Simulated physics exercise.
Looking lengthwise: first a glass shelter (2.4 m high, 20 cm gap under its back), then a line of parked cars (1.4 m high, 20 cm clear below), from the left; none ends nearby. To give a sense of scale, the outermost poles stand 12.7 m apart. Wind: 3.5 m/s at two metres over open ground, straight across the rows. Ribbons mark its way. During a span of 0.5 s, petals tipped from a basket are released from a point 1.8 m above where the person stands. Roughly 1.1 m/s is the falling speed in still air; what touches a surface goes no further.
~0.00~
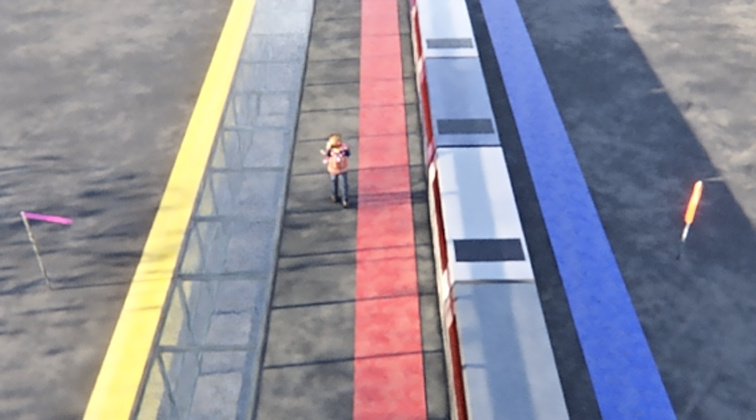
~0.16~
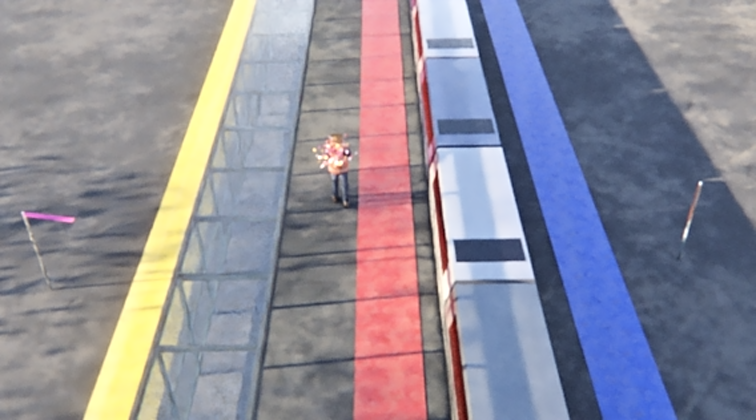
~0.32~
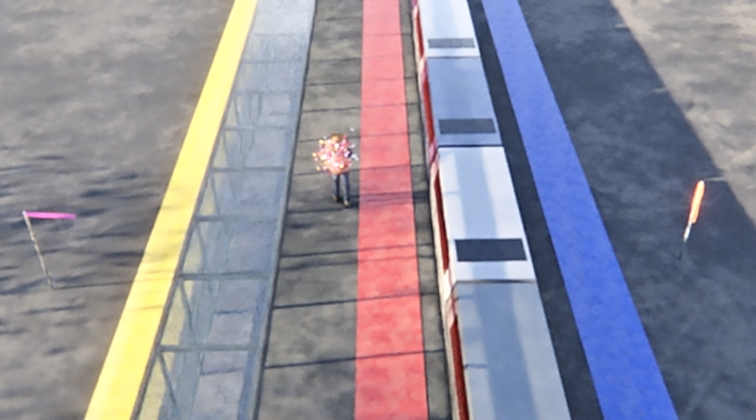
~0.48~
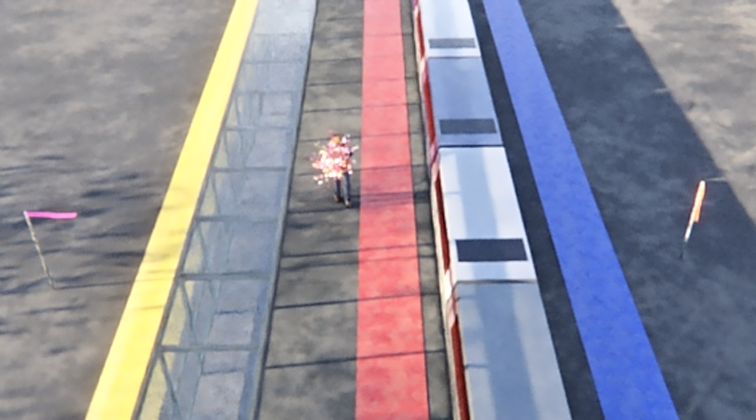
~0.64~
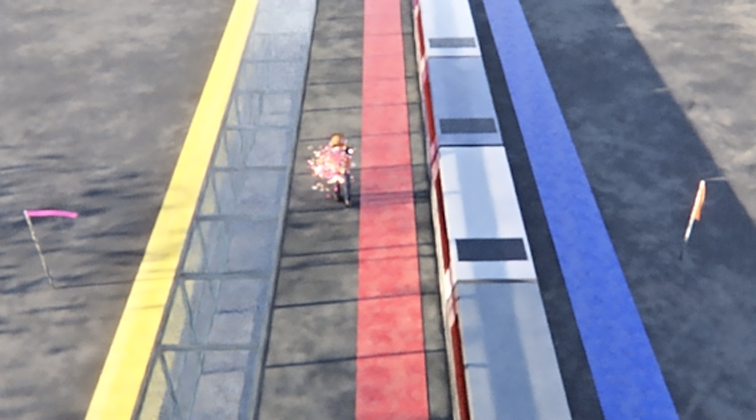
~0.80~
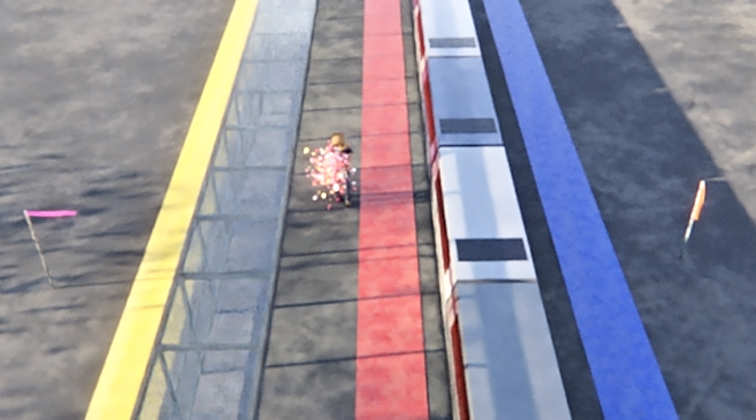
Person standing between a glass shelter and a red strip as petals burst at chest height and drift slightly down and left.
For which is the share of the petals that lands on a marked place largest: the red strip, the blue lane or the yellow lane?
It is red that catches most.
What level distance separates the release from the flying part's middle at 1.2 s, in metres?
Around 0.0 metres.
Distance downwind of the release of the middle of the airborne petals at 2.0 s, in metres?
It is around 0.5 m.
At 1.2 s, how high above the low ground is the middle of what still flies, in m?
0.8 m.
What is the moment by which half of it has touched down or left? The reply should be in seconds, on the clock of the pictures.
About 2.0 seconds.
After 1.2 s, 0 % lies on the red strip, 0 % on the yellow lane and 0 % on the blue lane; 1 % has touched down or left; the middle of what still flies is 0.8 m above the low ground, near (333, 186).
After 2.0 s, 20 % lies on the red strip, 0 % on the yellow lane and 0 % on the blue lane; 50 % has touched down or left; the middle of what still flies is 0.3 m above the low ground, near (355, 205).
After 3.5 s, 59 % lies on the red strip, 0 % on the yellow lane and 0 % on the blue lane; 98 % has touched down or left.
After 8.0 s, 61 % lies on the red strip, 0 % on the yellow lane and 0 % on the blue lane; 100 % has touched down or left.
After 45.0 s, 61 % lies on the red strip, 0 % on the yellow lane and 0 % on the blue lane; 100 % has touched down or left.
